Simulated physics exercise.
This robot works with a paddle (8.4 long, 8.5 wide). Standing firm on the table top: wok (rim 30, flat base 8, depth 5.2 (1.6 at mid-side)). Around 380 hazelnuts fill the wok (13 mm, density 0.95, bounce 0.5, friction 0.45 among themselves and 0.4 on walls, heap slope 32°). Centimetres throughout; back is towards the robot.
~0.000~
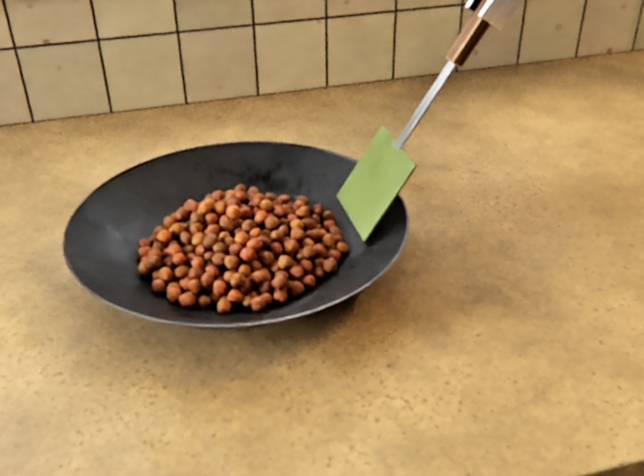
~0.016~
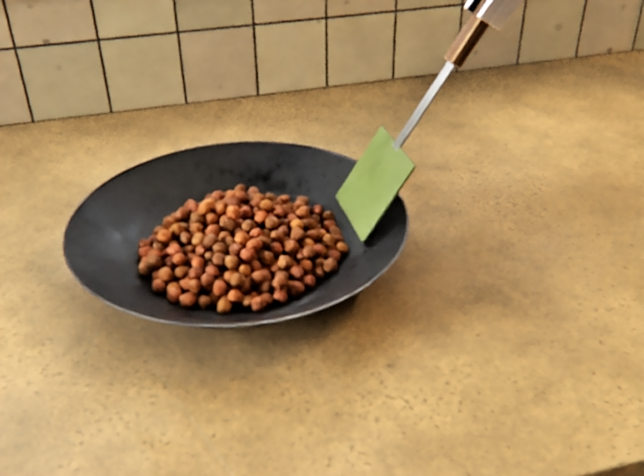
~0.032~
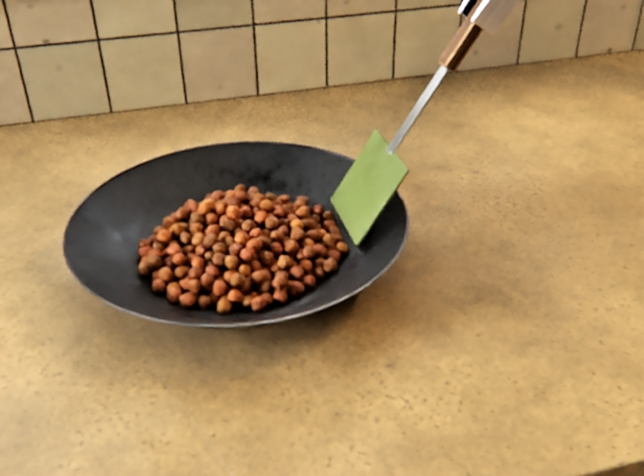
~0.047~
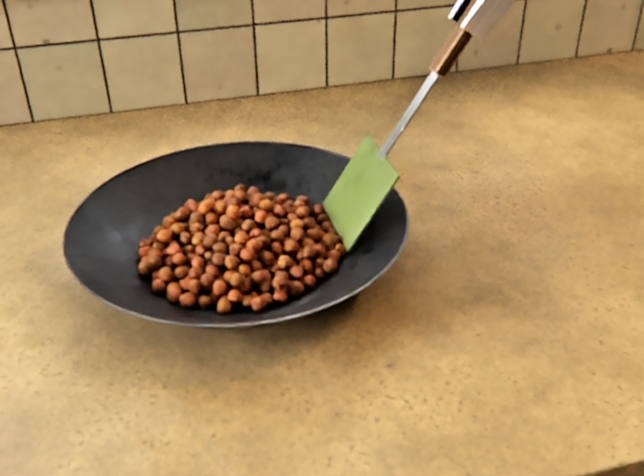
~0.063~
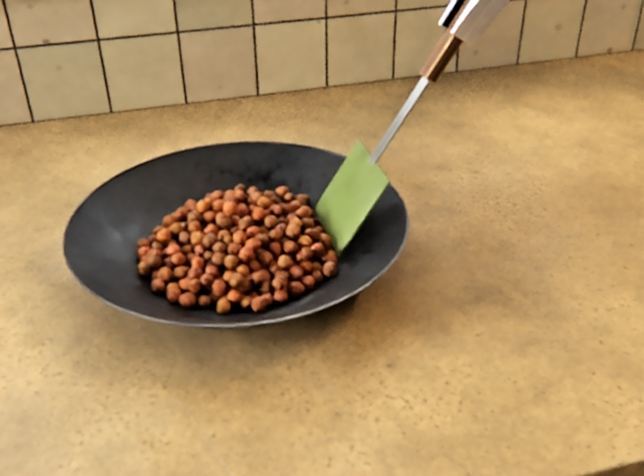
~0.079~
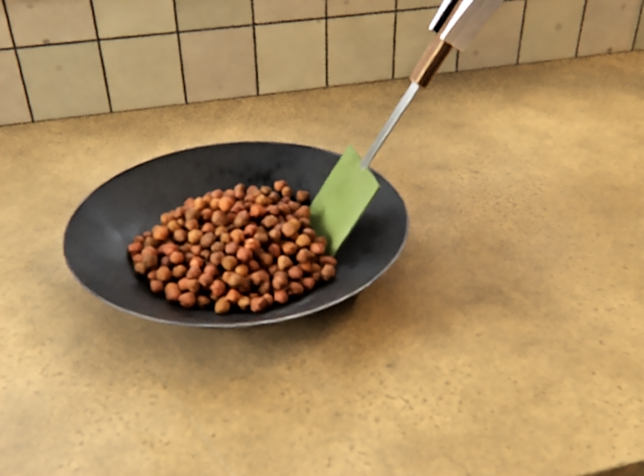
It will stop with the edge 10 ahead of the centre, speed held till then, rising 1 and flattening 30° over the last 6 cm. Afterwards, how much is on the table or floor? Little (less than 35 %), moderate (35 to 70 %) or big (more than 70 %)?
Answer: Little; less than 35 % of the hazelnuts finish on the table or floor.
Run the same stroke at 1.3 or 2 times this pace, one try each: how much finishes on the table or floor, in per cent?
About 25 and 45 per cent.
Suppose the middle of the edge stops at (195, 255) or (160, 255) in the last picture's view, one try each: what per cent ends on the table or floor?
Some 5 and 10 per cent.
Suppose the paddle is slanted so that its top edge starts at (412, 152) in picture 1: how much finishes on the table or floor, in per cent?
About 25 per cent.
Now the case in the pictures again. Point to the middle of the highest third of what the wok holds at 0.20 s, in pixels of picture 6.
Near (177, 238).
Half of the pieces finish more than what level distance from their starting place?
Some 7 cm.
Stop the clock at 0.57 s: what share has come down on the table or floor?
Roughly 25 per cent.
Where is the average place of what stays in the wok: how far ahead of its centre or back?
About 5.0 cm ahead.
After 0.20 s, sloping 57°, highest piece 5 above the table; 381 in the wok.
After 0.31 s, sloping 49°, highest piece 8 above the table; 371 in the wok, 10 on the blade or in flight.
After 0.57 s, sloping 27°, highest piece 8 above the table; 290 in the wok, 86 on the table or floor, 5 on the blade or in flight.
After 1.62 s, sloping 27°, highest piece 7 above the table; 286 in the wok, 95 on the table or floor.
In the end, 286 in the wok, 95 on the table or floor. That is 25 % on the table or floor.
